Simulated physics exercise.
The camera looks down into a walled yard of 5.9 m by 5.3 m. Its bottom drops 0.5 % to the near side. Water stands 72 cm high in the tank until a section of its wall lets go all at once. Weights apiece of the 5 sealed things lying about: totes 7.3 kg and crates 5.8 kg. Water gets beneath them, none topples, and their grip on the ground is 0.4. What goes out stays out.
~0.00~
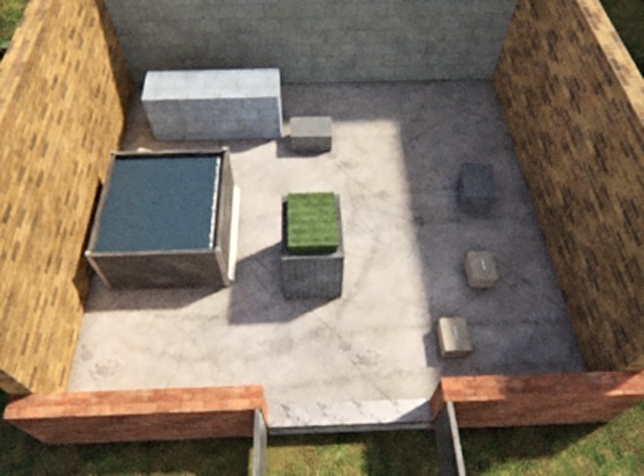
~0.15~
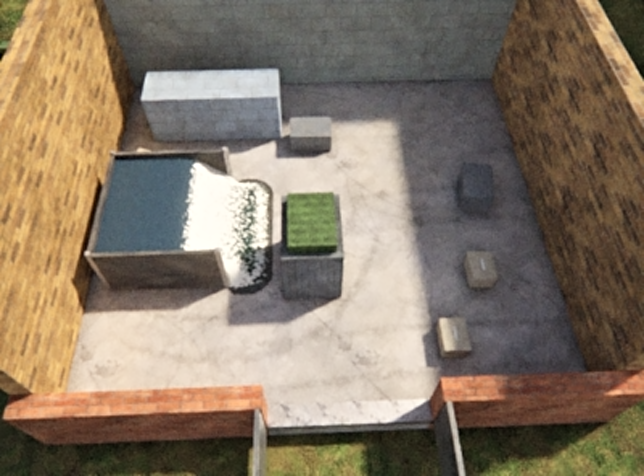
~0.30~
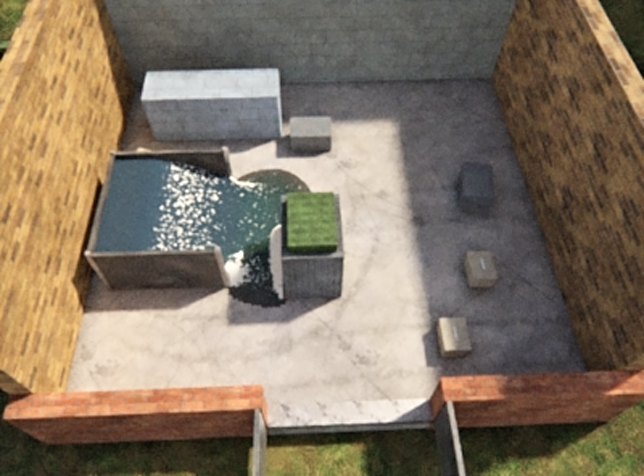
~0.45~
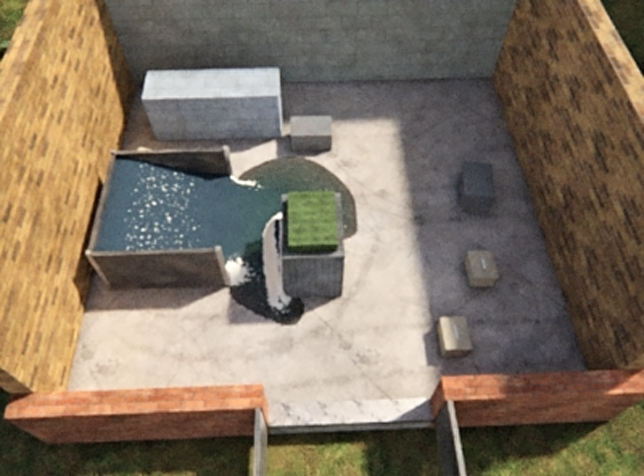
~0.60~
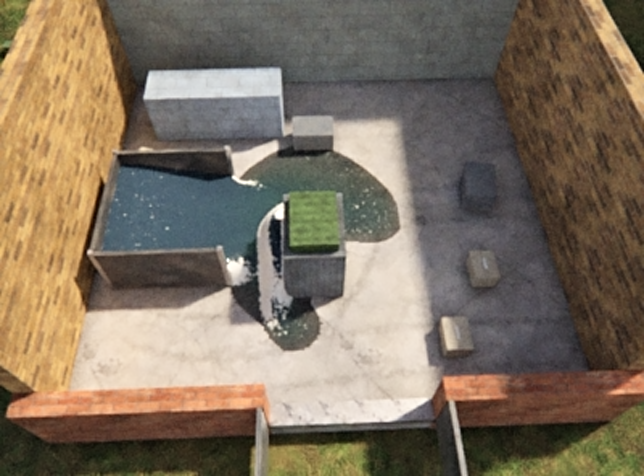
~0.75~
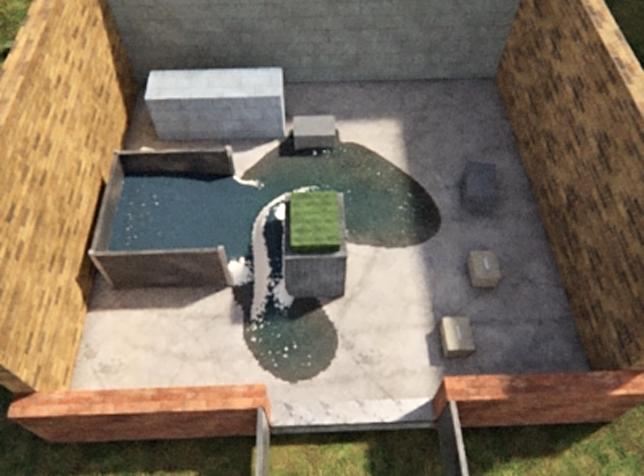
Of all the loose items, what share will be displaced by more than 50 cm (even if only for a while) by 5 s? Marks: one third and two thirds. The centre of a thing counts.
It is one to two thirds.
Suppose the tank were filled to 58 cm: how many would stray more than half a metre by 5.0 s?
Then 2.
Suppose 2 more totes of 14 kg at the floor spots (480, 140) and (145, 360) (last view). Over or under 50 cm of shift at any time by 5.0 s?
In turn: More, under.
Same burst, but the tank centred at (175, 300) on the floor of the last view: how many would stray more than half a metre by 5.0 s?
In that case 4 of them.
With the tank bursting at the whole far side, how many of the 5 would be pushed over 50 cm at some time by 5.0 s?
Then 4.
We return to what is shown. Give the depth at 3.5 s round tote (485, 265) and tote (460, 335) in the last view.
About 3 and 1 cm.
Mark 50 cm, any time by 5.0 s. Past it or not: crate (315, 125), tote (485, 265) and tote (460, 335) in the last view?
In turn: Over, under, under.
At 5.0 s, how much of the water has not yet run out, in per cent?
Some 88 per cent remains.
After 1.1 s 0 of 5 are over 50 cm from their spots; 0 afloat.
After 2.2 s 2 of 5 are over 50 cm from their spots; 1 afloat.
After 3.5 s 2 of 5 are over 50 cm from their spots; 2 afloat.
After 5.0 s 2 of 5 are over 50 cm from their spots, and 2 have been at some point; 2 afloat.
